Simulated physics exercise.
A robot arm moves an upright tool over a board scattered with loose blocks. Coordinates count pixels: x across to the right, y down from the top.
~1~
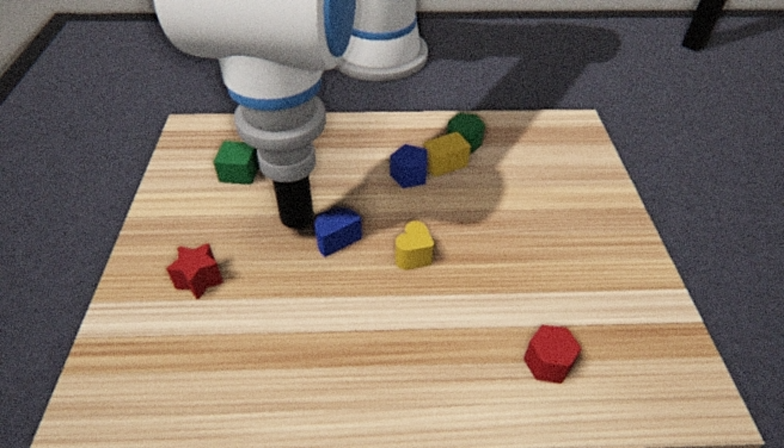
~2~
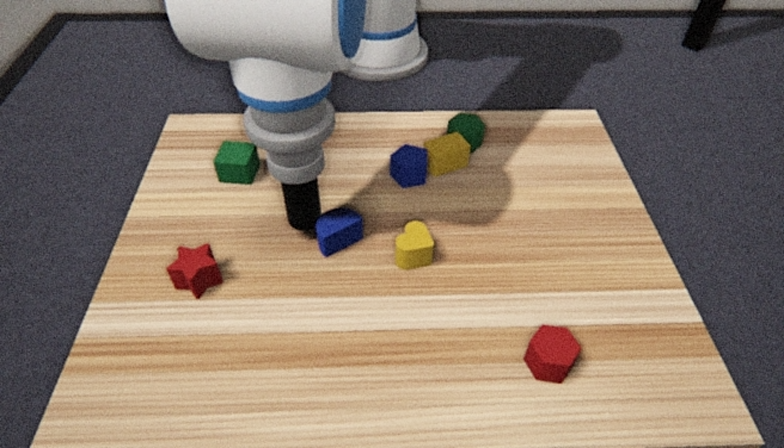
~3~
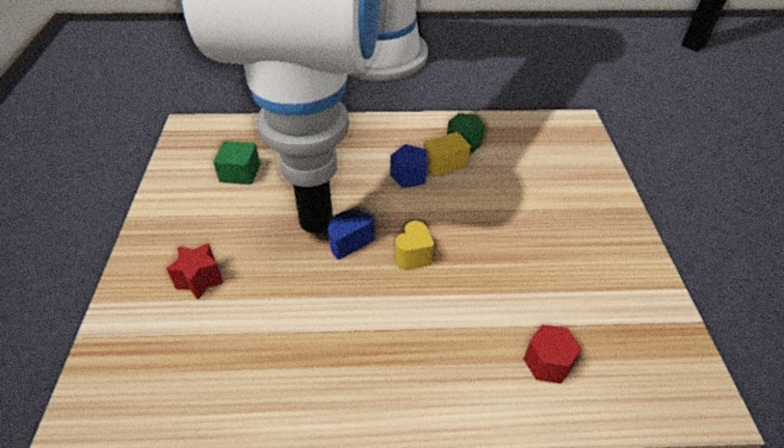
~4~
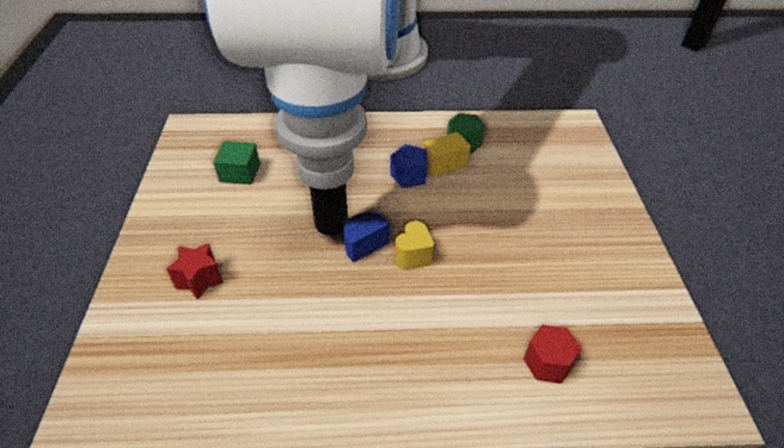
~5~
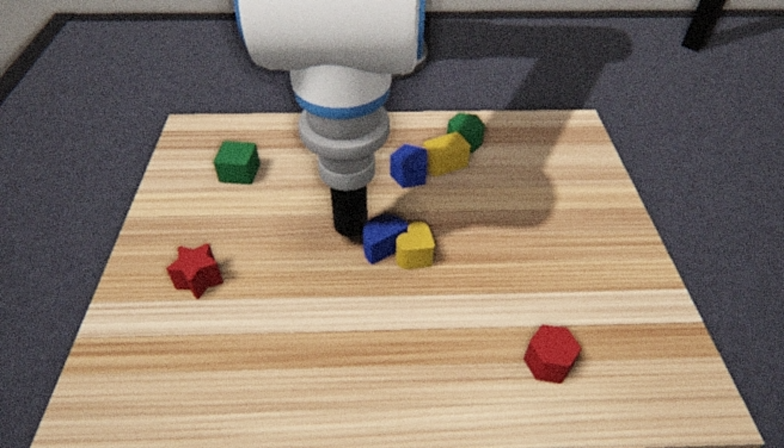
To begin with, a robot arm holds its black upright tool just left of a blue block on a wooden board scattered with colored blocks. The tool shifts right and pushes the blue block steadily rightward, closing the gap until it sits against the yellow heart-shaped block, while the other blocks stay still.
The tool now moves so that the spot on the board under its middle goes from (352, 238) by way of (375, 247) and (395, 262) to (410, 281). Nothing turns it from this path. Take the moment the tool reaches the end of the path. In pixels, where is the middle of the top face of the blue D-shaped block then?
The centre of its top will be at (446, 253).
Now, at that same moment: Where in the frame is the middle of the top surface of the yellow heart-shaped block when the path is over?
I'd place it at (475, 251), taking the centre of its top.
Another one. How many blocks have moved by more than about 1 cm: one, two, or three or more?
Of all the blocks, two travel more than a centimetre.
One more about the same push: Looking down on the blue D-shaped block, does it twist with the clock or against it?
Rotation: Counter-clockwise.
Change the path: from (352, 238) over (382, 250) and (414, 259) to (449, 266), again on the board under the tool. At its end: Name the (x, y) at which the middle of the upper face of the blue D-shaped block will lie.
At roughly (489, 249).
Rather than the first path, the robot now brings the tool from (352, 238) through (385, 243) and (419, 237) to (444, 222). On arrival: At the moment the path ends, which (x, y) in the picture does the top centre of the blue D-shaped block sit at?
When the path ends, it will be at (459, 230).
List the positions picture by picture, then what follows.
Tip of the tool (297, 218), middles of tops, blue D-shaped block (335, 219), yellow heart-shaped block (415, 237), in the first frame.
Tool (305, 220), nothing pushed, in the second frame.
Tool (316, 223), blue D-shaped block (348, 222), in the third frame.
Tool (332, 225), blue D-shaped block (364, 224), in the fourth frame.
Tool (351, 226), blue D-shaped block (383, 227), yellow heart-shaped block (416, 237), in the fifth frame.
What follows on the original path. Halfway along, tool (386, 242); blue D-shaped block (422, 236), turned 30° anticlockwise; yellow heart-shaped block (448, 247).
At the end, tool (410, 269); blue D-shaped block (446, 253), turned 70° anticlockwise; yellow heart-shaped block (475, 251), turned 50° anticlockwise.
